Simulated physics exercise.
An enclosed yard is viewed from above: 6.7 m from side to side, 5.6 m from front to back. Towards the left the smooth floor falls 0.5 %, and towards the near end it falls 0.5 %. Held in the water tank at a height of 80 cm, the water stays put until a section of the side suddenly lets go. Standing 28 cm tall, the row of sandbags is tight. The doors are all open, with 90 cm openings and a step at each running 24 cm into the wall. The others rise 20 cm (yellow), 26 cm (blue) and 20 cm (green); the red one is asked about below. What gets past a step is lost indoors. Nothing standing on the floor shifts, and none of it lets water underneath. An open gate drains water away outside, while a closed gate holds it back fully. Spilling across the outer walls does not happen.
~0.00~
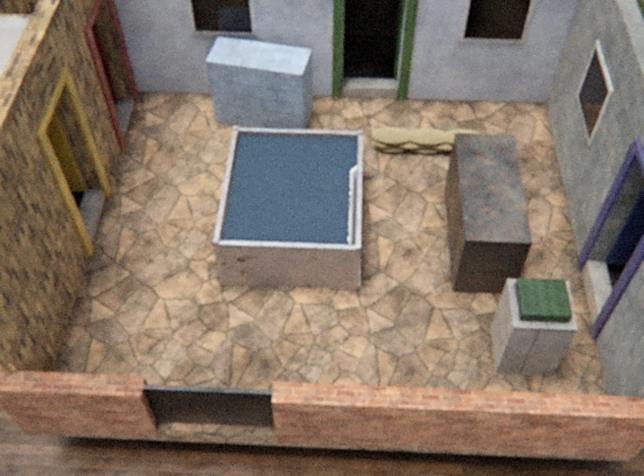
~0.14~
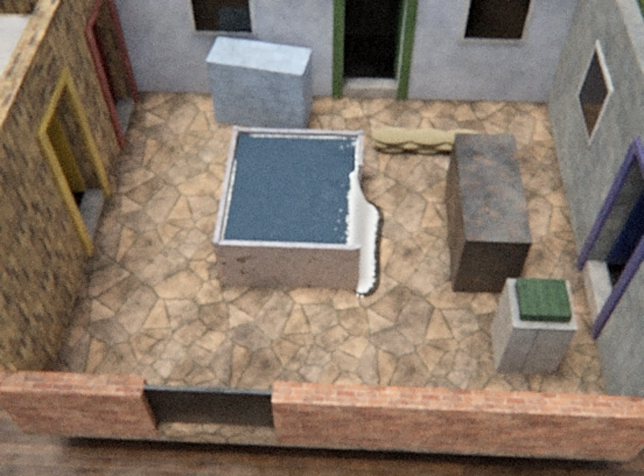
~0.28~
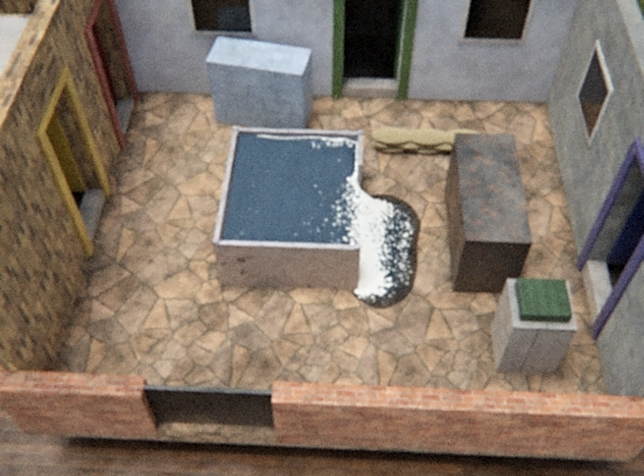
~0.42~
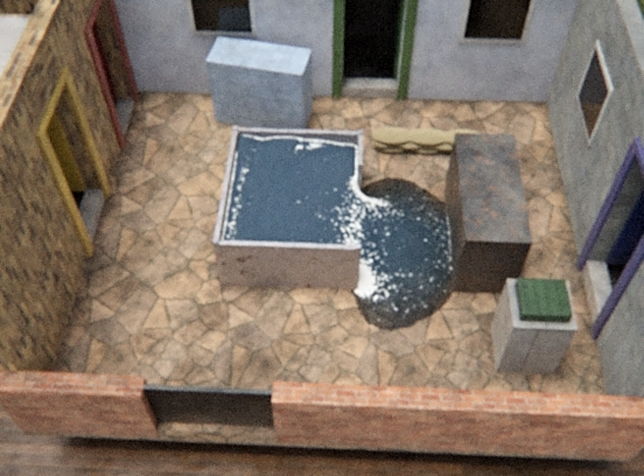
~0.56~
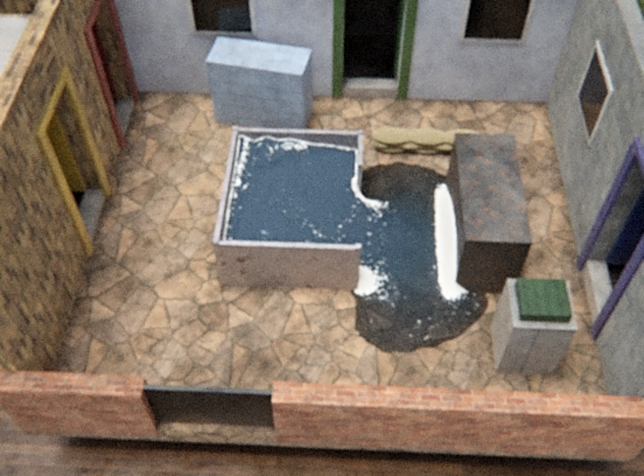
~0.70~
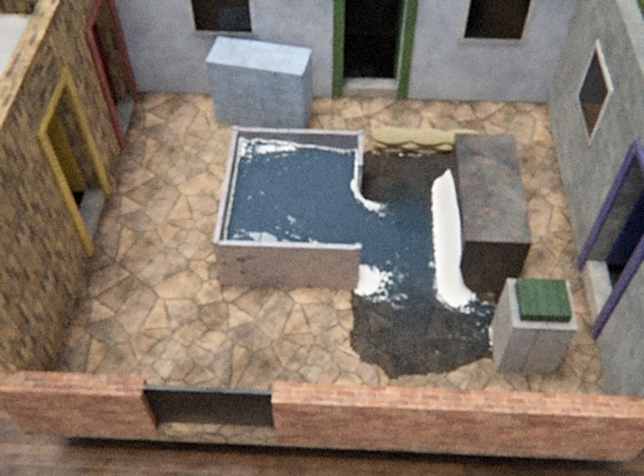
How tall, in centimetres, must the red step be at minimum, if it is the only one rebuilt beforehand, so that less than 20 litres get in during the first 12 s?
It needs to be at least 12 cm tall.
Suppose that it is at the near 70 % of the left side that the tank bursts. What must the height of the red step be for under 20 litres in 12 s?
It should stand roughly 15 cm high.
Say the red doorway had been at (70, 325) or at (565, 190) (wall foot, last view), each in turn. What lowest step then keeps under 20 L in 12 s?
You'd want about 9.0 cm there first, then about 11.5 cm.
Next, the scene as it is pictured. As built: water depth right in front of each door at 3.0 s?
Centimetres: Yellow = 0, blue = 12, red = 0, green = 4.
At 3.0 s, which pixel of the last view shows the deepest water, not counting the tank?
Around pixel (597, 428).
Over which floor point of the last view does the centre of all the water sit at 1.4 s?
(355, 242), roughly.
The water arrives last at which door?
Yellow.
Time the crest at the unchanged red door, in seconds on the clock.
Around 3.6 s, give or take.
After 1.4 s water covers 20 % of the floor, deepest (54 cm) near (444, 259); it has not reached the red door.
After 3.0 s water covers 60 % of the floor, deepest (32 cm) near (597, 428); it has not reached the red door.
After 12.0 s water covers 95 % of the floor, deepest (14 cm) near (125, 137); 13 cm at the red door, 45 litres in over its 10 cm step.
At the red door as built, the water arrived by 3.2 s and peaked near 16 cm at 3.6 s.
Run again over the same 12 s with other heights there, 45 litres in over 10 cm, 11 litres over 13.5 cm. The limit of 20 litres is kept from about 12 cm up.
